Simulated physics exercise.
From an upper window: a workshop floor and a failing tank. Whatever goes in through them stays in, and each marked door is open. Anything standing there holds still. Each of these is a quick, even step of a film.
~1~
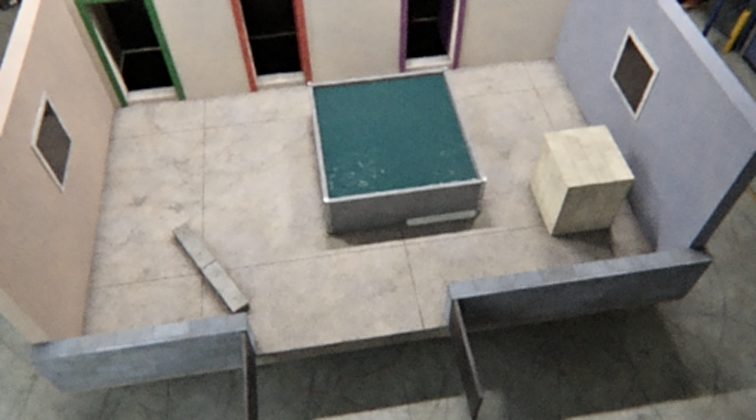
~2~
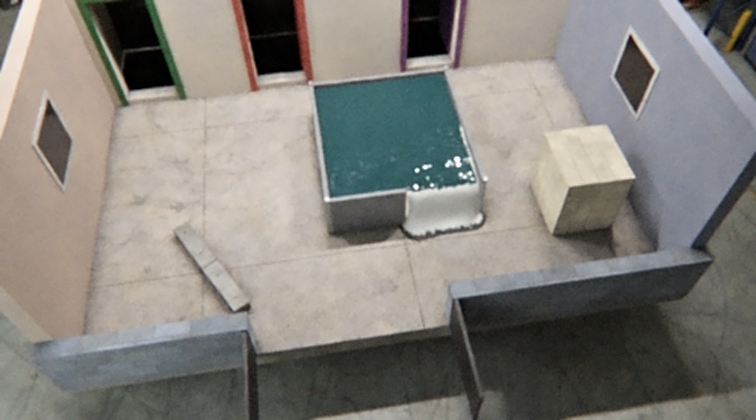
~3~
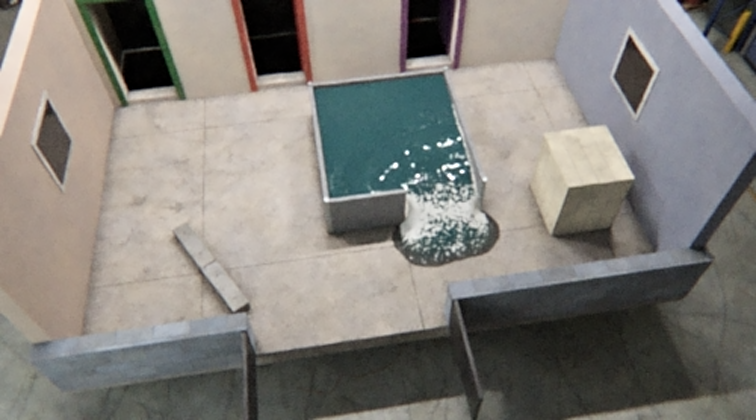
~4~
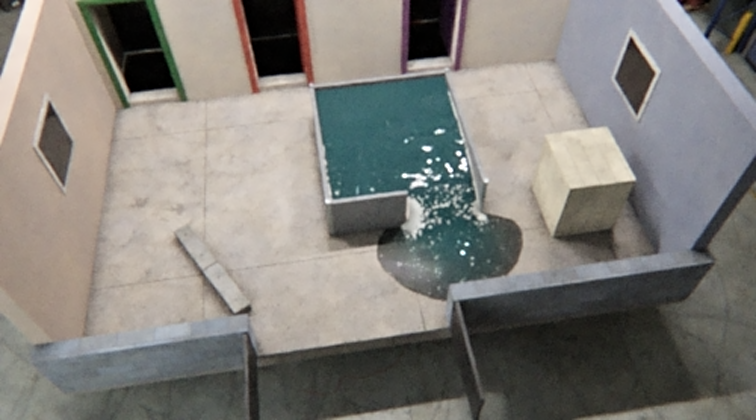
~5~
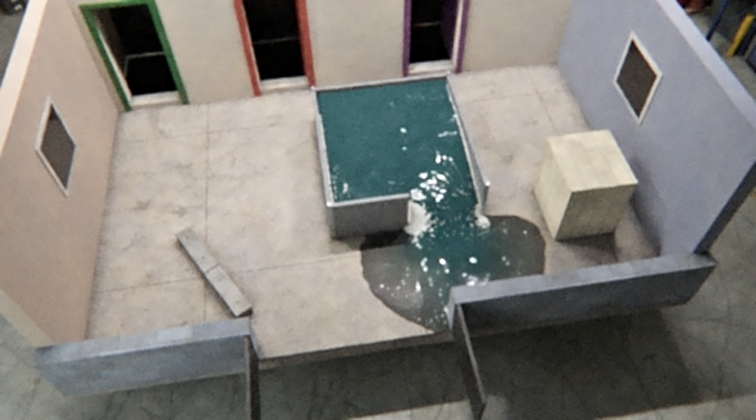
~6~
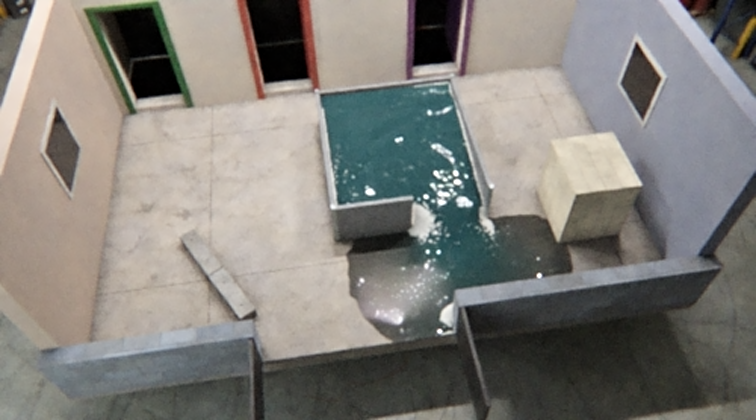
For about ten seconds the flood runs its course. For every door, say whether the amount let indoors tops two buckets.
The green door stays at two buckets or less; the purple door stays at two buckets or less; the red door stays at two buckets or less.
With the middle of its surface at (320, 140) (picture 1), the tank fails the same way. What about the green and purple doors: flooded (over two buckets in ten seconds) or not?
In short: Green misses the threshold; purple misses the threshold.
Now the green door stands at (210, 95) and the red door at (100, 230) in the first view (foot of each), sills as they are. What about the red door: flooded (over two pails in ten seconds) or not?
Result for red: It comes in under it.
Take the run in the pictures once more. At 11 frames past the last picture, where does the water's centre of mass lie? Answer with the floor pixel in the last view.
I'd place it roughly at (432, 200).
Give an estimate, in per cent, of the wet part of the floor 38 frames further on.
About 60 per cent.
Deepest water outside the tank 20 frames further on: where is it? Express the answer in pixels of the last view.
Near (668, 285).
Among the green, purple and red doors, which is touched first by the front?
That would be the purple door.
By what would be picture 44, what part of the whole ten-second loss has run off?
75 per cent.
A moment on, water covers 15 % of the floor; the green door not reached, the purple door not reached, the red door not reached.
Next, water covers 20 % of the floor; the green door not reached, the purple door not reached, the red door not reached.
Then, water covers 35 % of the floor; the green door not reached, the purple door not reached, the red door not reached.
Later, water covers 60 % of the floor; the green door not reached, the purple door wet at the sill, nothing in, the red door wet at the sill, nothing in.
In the end, water covers 90 % of the floor; the green door wet at the sill, nothing in, the purple door wet at the sill, nothing in, the red door wet at the sill, nothing in.
